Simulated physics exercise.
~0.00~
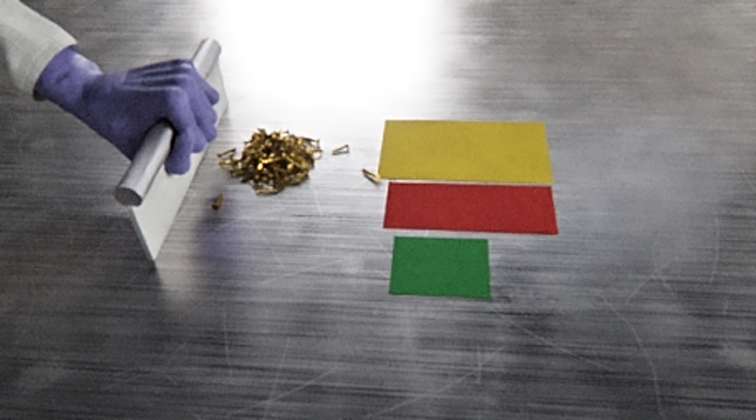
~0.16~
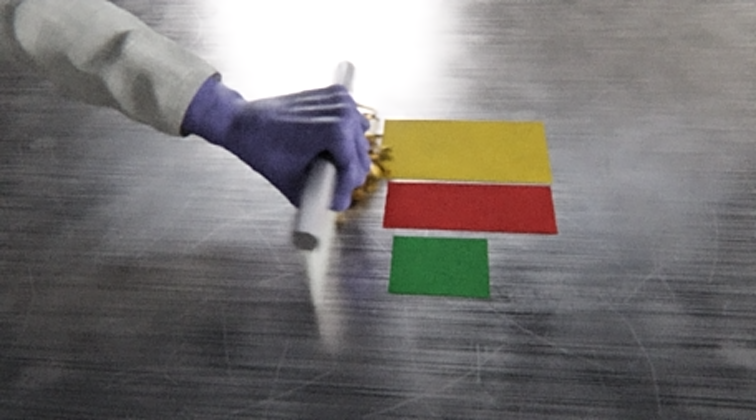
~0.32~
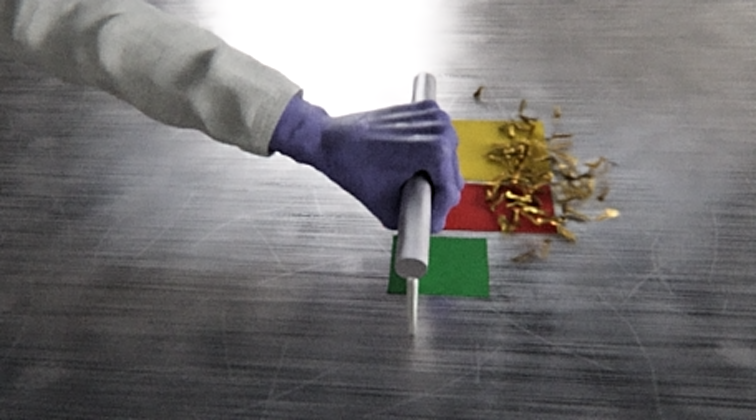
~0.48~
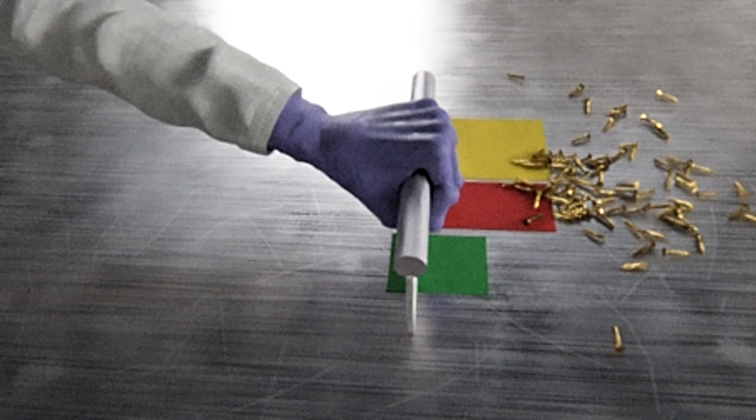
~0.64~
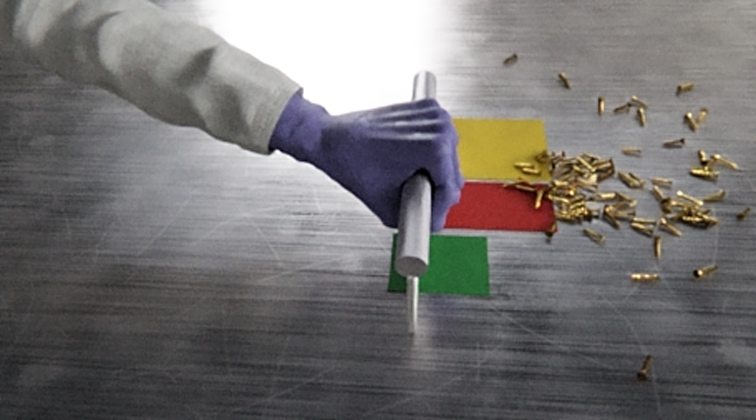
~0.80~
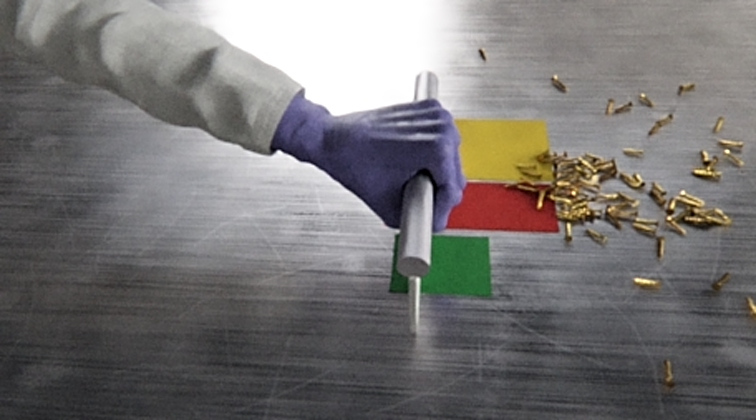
At the start, a purple-gloved hand holds a scraper with a metal handle to the left of a heap of small brass-coloured screws on a scratched metal surface, with yellow, red and green mats to the right. The hand sweeps the scraper rightwards and pushes the heap to the edge of the mats. It then stops over their left part, while the screws slide onward across the yellow and red mats. They scatter widely beyond the right edge. At the end the scraper stays put, most screws lie on bare metal, a few remain on the yellow and red mats, and the green mat looks clear.
